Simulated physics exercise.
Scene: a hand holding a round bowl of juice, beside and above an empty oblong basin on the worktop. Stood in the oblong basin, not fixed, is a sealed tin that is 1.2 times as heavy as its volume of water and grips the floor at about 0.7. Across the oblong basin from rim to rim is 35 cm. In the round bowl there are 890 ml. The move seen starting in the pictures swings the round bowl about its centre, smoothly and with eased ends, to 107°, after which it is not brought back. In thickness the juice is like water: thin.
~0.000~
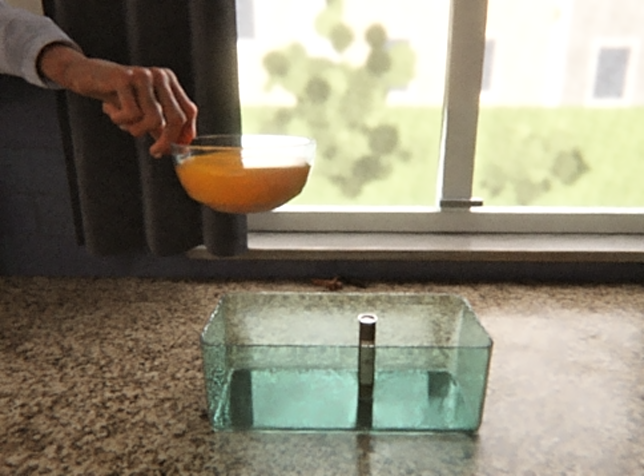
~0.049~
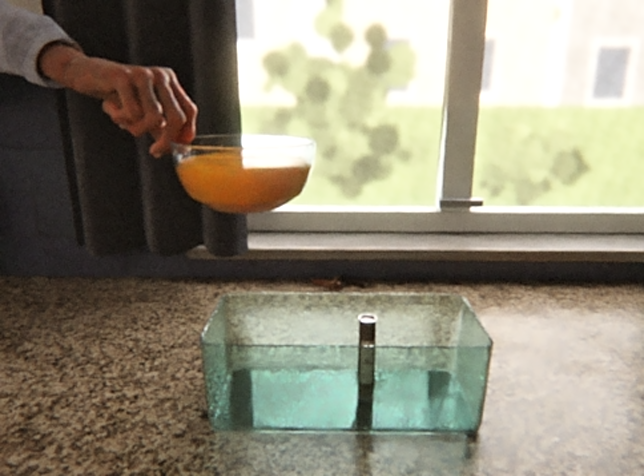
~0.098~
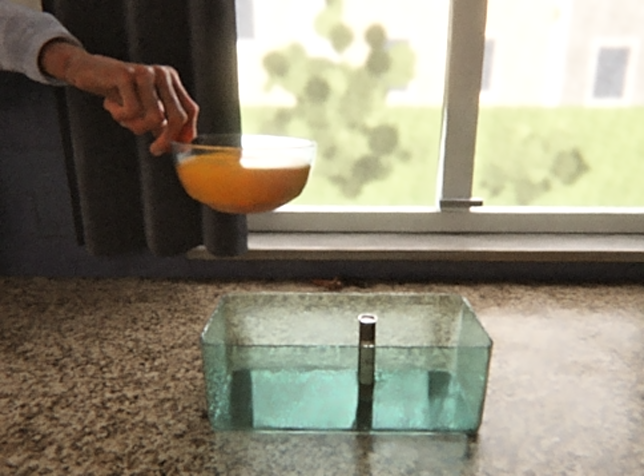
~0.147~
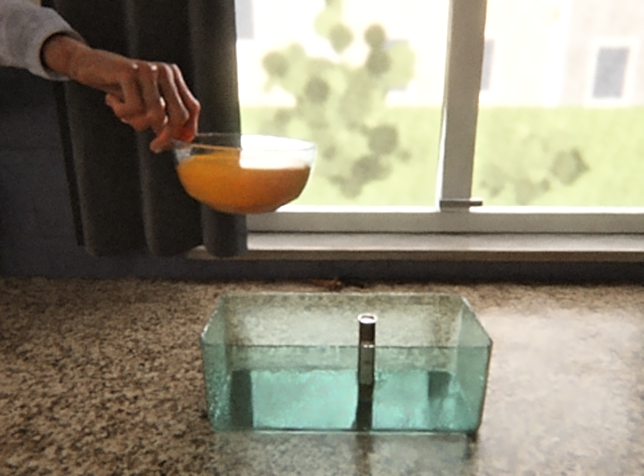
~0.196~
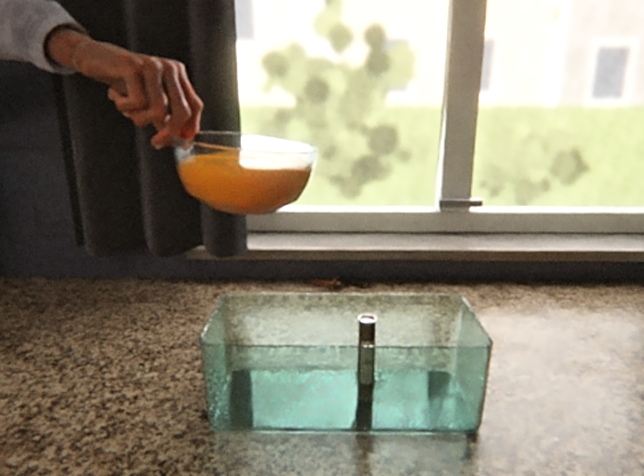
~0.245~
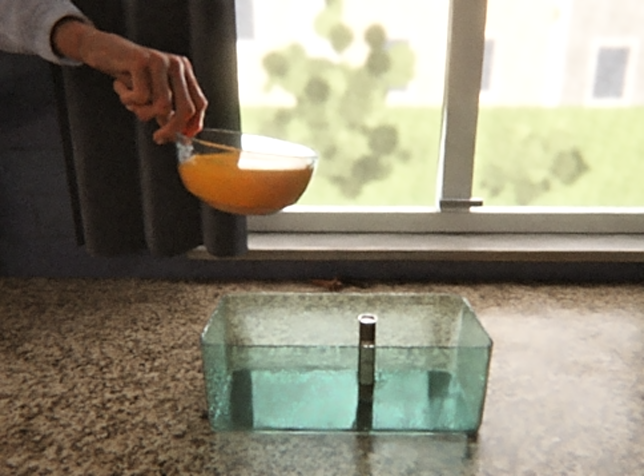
A hand reaching in from the left holds a clear round bowl of orange juice, first level and still, then slowly tilting it slightly down to the right. Below, a greenish glass oblong basin with a small metallic cylinder standing in it rests motionless on a speckled worktop. The fixed, level view faces a bright window with a dark curtain at left and blurred greenery outside.
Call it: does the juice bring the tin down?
Call: Not brought down.
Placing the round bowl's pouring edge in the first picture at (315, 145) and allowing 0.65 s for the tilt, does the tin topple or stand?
Then the tin comes down.
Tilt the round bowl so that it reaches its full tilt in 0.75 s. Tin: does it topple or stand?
The tin tips over.
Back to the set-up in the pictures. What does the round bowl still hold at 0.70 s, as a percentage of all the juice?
Remaining: Near 54 % of the total.
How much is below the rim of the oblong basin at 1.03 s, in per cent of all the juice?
Around 82 per cent of the whole.
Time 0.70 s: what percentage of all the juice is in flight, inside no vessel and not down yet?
Around 36 in a hundred.
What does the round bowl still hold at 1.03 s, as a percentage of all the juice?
Share remaining: Approx. 4 %.
Then, 0.70 s in, the tilt is 63° and 55 per cent is still to pour; the tin stands where it began.
Then, 1.03 s in, the tilt is 99° and 4 per cent is still to pour; the tin stands where it began.
Then, 1.37 s in, the tilt is 107° and 0 per cent is still to pour; the tin stands where it began.
Then, 1.75 s in, the tilt is 107° and 0 per cent is still to pour; the tin stands where it began.
Finally, the tin stands where it began.
